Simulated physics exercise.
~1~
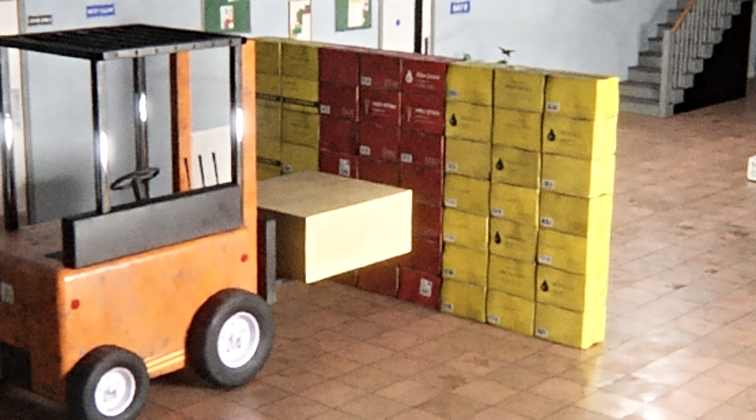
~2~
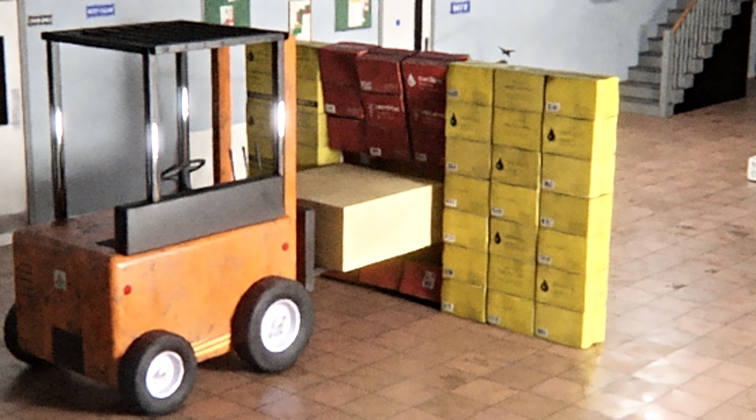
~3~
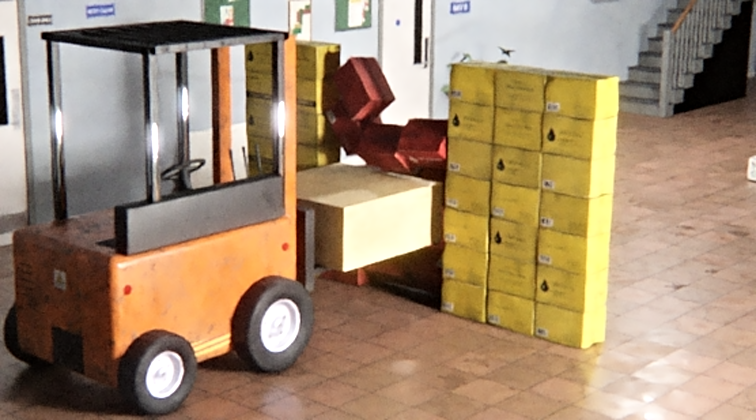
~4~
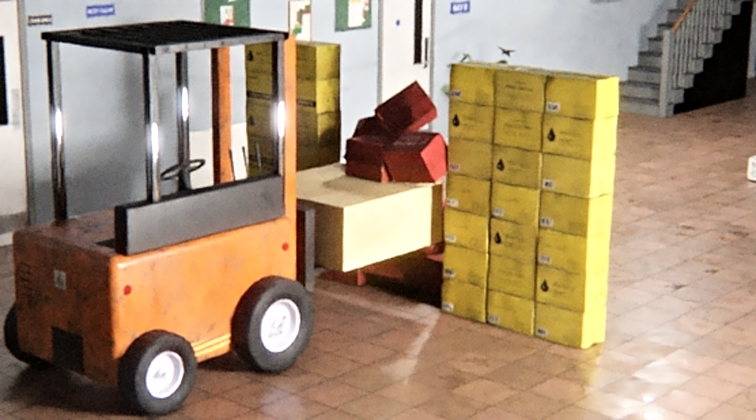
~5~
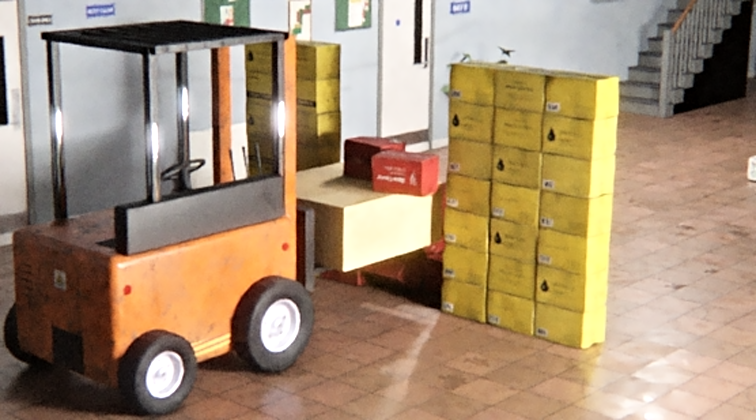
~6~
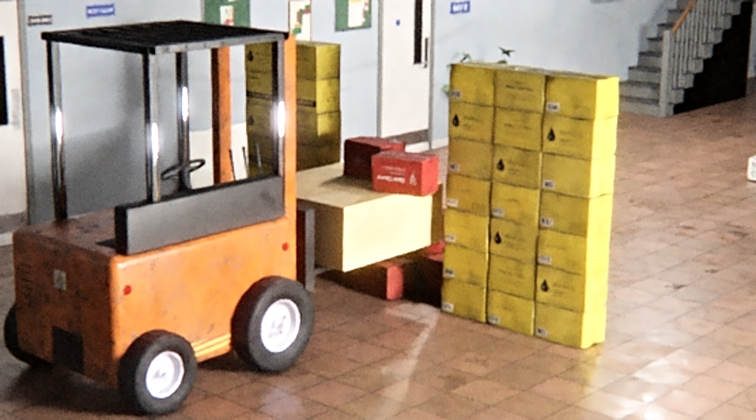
In a tiled hall with pale blue walls and a staircase at the far right, seen from a fixed, slightly raised viewpoint, an orange forklift stands at left, facing a wall of stacked cartons. The wall has yellow columns at both ends and a red section between them. The forklift drives right and pushes a pale, rigid case into the red cartons, which bulge and tilt. The truck stops, and the red section collapses, its cartons tumbling down. Two red cartons settle on top of the case, others lie beneath it, and the yellow stacks remain standing.
